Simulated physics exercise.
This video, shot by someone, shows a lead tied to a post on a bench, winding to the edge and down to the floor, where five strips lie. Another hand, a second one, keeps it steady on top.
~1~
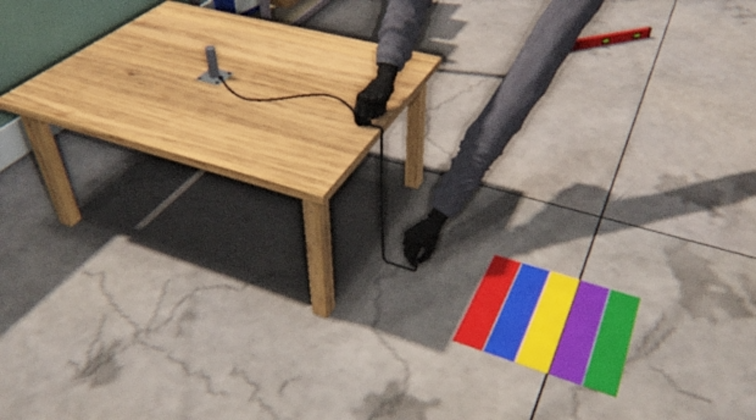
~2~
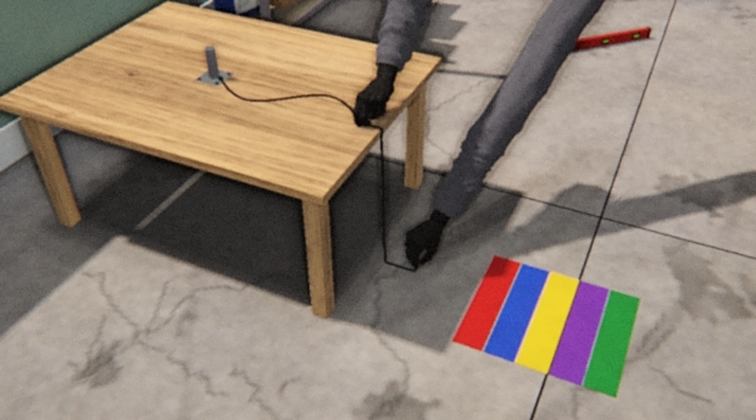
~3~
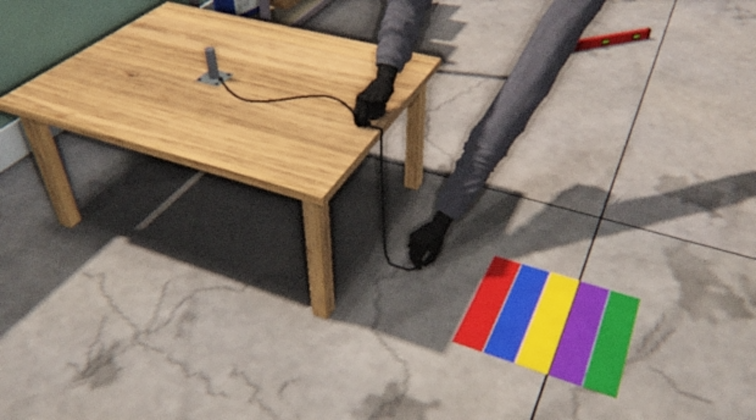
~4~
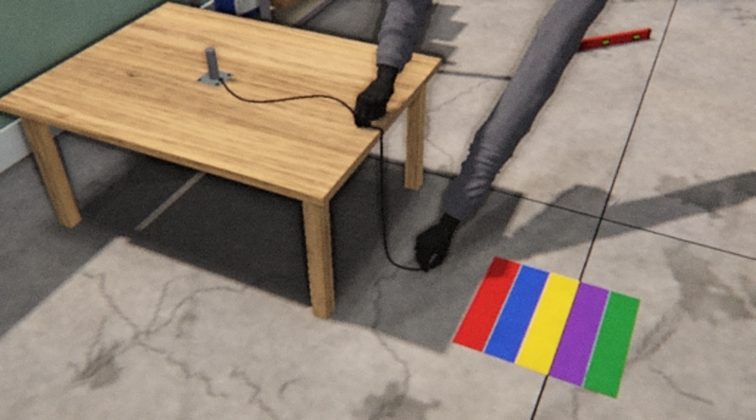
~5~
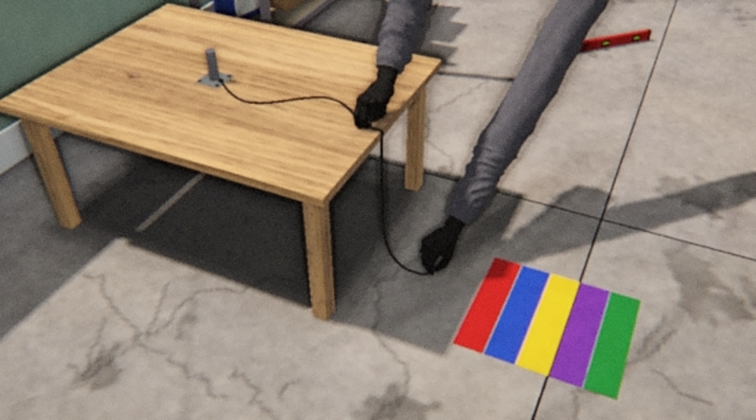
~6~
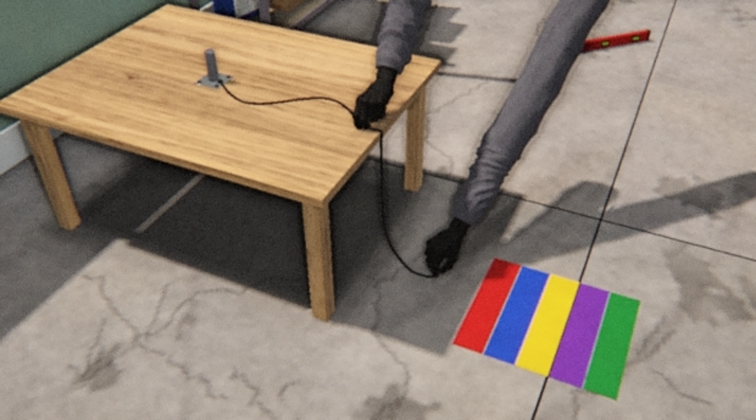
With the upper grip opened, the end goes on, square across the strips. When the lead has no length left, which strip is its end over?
The yellow strip.
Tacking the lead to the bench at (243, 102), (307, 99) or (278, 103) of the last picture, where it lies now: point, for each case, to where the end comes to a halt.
Roughly (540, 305), (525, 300) and (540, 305), in that order.
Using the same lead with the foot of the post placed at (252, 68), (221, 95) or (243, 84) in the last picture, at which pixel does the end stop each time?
You'd find it around (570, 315), then (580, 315), and finally (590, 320).
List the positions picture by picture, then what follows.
The first picture shows end (417, 263); red (475, 328); blue (506, 339); yellow (538, 350); purple (571, 361); green (605, 372).
The second picture shows end (419, 264); lead through (231, 91) (287, 98) (348, 106) (382, 142) (383, 197) (385, 249).
The third picture shows end (422, 266).
The fourth picture shows end (429, 268); lead through (231, 92) (288, 99) (348, 107) (381, 143) (382, 198) (386, 250).
The fifth picture shows end (434, 271).
The sixth picture shows end (439, 273); lead through (231, 94) (287, 101) (348, 109) (381, 144) (382, 199) (396, 254).
Early on, end near (498, 291); over red.
Midway, end near (532, 302); over blue.
At the end of the slack, end near (552, 308); over yellow. It gets as far as the yellow strip.
